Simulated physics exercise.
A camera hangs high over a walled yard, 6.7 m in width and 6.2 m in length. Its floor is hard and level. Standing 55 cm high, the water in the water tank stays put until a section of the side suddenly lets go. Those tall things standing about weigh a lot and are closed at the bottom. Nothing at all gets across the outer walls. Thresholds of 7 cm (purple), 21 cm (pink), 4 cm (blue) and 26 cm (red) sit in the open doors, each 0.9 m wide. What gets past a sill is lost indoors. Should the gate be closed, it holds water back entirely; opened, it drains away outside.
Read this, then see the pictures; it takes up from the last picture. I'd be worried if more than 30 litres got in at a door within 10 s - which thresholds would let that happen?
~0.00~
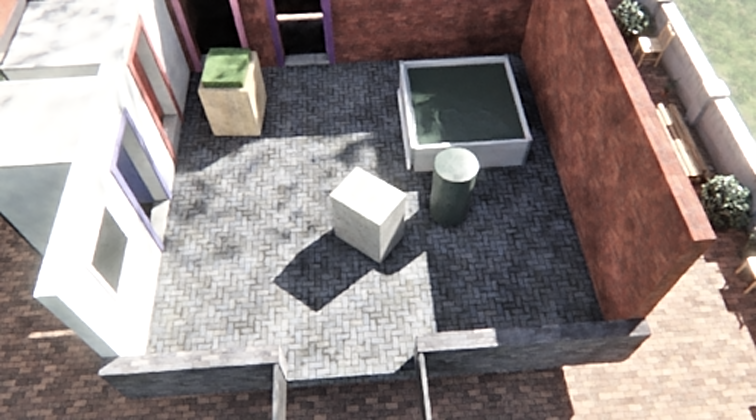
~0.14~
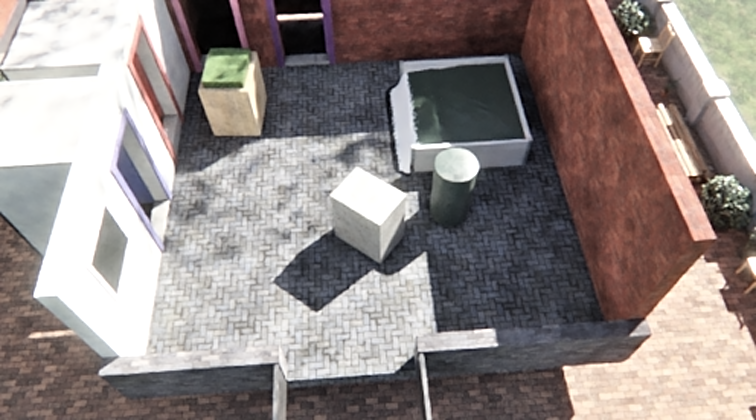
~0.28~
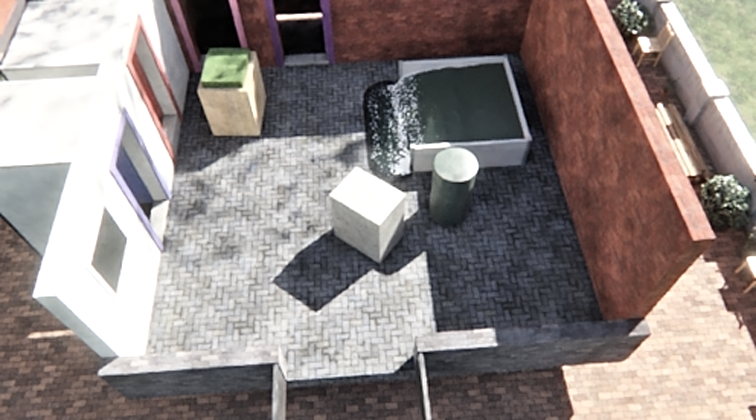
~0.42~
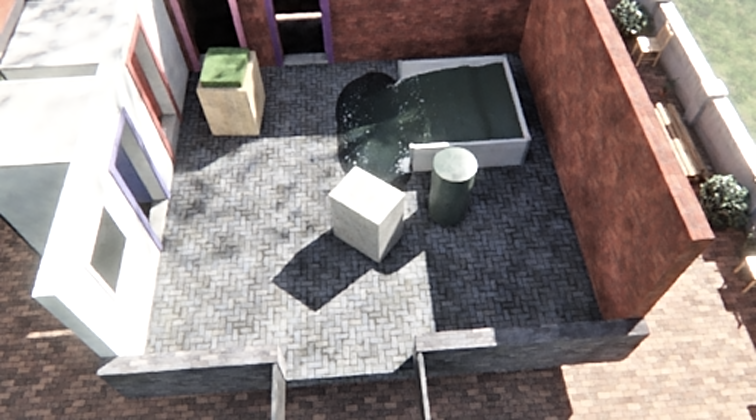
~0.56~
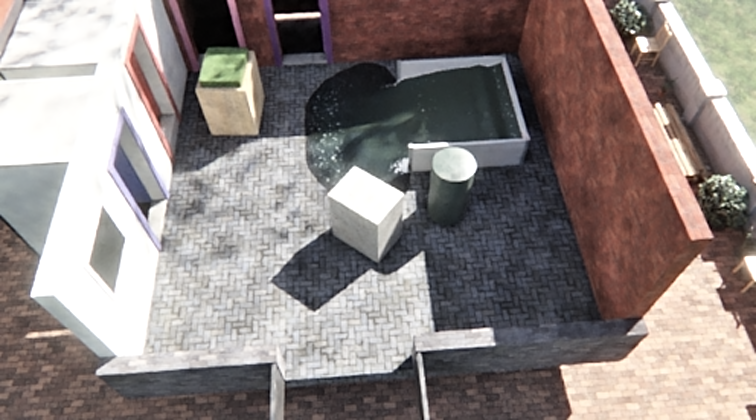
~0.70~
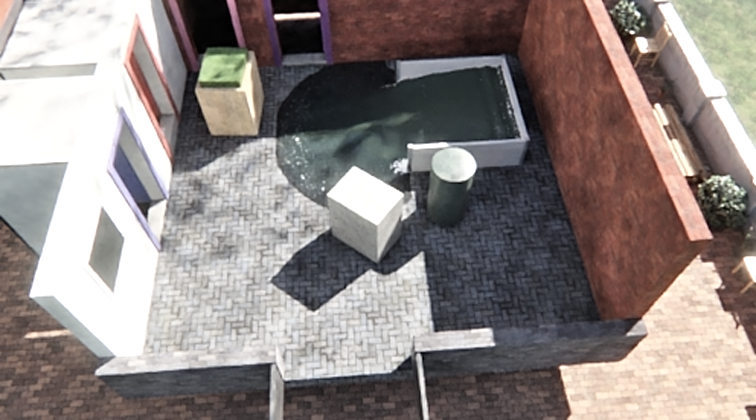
Result: Purple door: Outstrips the figure; pink door: Lags behind the figure; blue door: Outstrips the figure; red door: Lags behind the figure.
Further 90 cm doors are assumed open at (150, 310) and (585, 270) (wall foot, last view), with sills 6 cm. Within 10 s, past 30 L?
Exceeded, within it.
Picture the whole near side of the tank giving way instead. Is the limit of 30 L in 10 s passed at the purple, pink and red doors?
Door purple stays within, door pink stays within, door red stays within.
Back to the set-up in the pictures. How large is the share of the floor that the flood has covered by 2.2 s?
Covered: Roughly 45 per cent.
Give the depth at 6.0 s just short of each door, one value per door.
Centimetres: Purple 9 / pink 11 / blue 8 / red 7.
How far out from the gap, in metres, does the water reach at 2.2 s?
Distance: Approx. 4.8 m.
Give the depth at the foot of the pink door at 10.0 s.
4.0 cm.
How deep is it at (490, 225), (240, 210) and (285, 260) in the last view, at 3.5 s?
I'd read it as roughly 0, 5 and 2 cm, in that order.
After 1.4 s water covers 35 % of the floor and is deepest (32 cm) near (267, 121); purple door 9 cm at the sill, 0 L in, pink door not reached, blue door not reached, red door 8 cm at the sill, 0 L in.
After 2.2 s water covers 45 % of the floor and is deepest (32 cm) near (269, 69); purple door 11 cm at the sill, 5 L in, pink door 13 cm at the sill, 0 L in, blue door 15 cm at the sill, 7 L in, red door 13 cm at the sill, 0 L in.
After 3.5 s water covers 50 % of the floor and is deepest (26 cm) near (139, 374); purple door 15 cm at the sill, 39 L in, pink door 14 cm at the sill, 0 L in, blue door 16 cm at the sill, 101 L in, red door 19 cm at the sill, 0 L in.
After 6.0 s water covers 70 % of the floor and is deepest (17 cm) near (139, 374); purple door 9 cm at the sill, 68 L in, pink door 11 cm at the sill, 0 L in, blue door 8 cm at the sill, 174 L in, red door 7 cm at the sill, 0 L in.
After 10.0 s water covers 95 % of the floor and is deepest (10 cm) near (606, 339); purple door 4 cm at the sill, 73 L in, pink door 4 cm at the sill, 0 L in, blue door 7 cm at the sill, 192 L in, red door 4 cm at the sill, 0 L in.
